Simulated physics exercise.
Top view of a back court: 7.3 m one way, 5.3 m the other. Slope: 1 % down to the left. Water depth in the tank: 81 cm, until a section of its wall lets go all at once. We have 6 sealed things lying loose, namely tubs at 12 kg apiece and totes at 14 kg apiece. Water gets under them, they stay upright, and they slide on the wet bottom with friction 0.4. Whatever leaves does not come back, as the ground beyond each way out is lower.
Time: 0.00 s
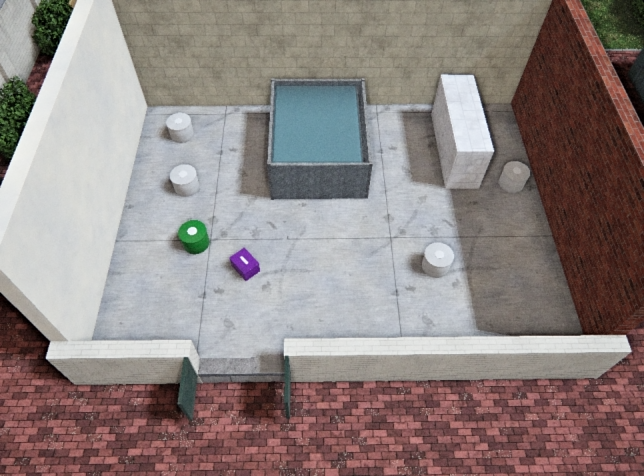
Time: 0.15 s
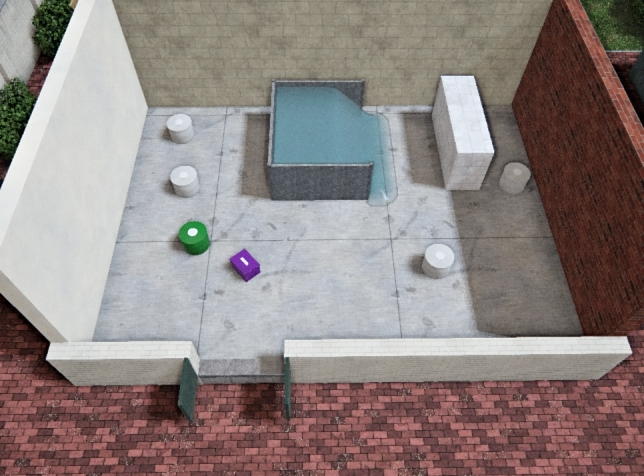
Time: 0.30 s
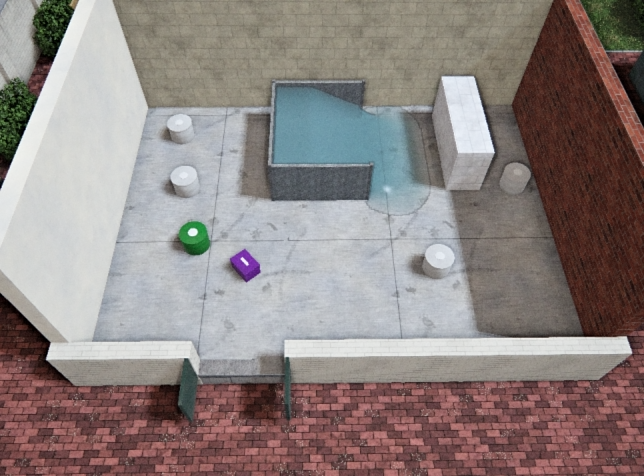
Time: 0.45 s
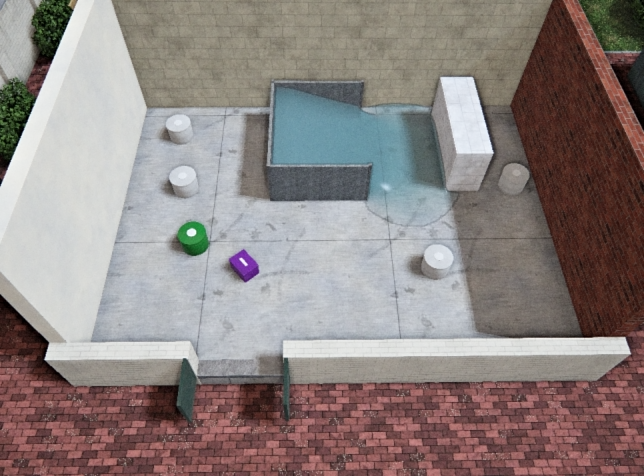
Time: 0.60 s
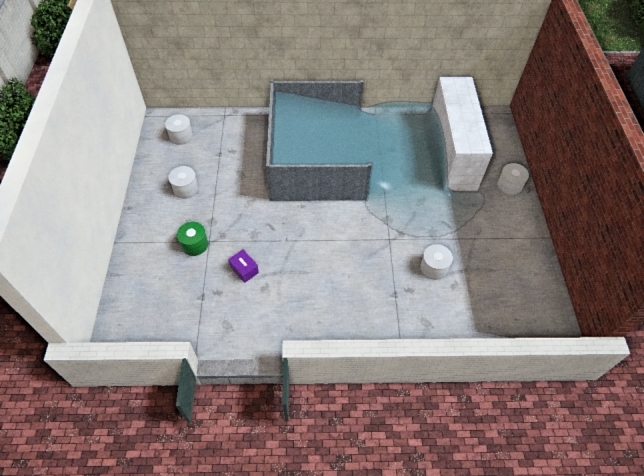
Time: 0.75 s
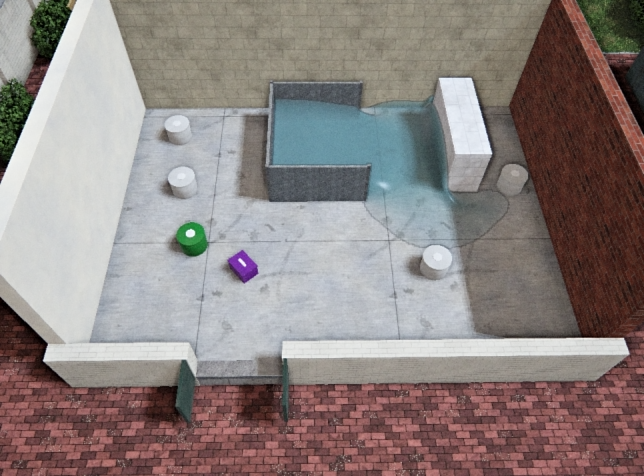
Water in a raised stone tank pours out through its right side onto the pale paved floor of a walled court. It spreads to the white block on the right, then fans forward around the block's near end, while the green tub and purple tote stay in place.
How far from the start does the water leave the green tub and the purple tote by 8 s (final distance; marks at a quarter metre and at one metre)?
Result - green tub: Almost no movement; purple tote: Small displacement.
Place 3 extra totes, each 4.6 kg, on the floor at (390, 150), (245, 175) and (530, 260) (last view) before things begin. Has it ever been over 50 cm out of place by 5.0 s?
In order: Above it, below it, above it.
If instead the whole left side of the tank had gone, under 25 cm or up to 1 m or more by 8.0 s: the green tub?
Had it gone that way, the green tub would be borne far.
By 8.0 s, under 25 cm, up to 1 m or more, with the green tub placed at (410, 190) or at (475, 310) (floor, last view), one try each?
Swept far; swept far.
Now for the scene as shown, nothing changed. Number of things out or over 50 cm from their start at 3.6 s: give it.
I get 2.
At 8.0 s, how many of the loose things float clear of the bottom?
The count is 1.
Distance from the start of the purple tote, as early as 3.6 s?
It has shifted about 0 cm.
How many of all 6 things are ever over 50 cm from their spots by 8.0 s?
My count gives 2.
After 1.6 s the green tub is near (191, 234), 0.0 m from its start, aground; the purple tote is near (243, 263), 0.0 m from its start, aground; 0 of 6 are out; 0 afloat.
After 3.6 s the green tub is near (191, 234), 0.0 m from its start, aground; the purple tote is near (243, 263), 0.0 m from its start, aground; 0 of 6 are out; 2 afloat.
After 5.6 s the green tub is near (191, 234), 0.0 m from its start, aground; the purple tote is near (235, 257), 0.2 m from its start, aground; 0 of 6 are out; 1 afloat.
After 8.0 s the green tub is near (191, 234), 0.0 m from its start, aground; the purple tote is near (217, 249), 0.5 m from its start, aground; 0 of 6 are out; 1 afloat.
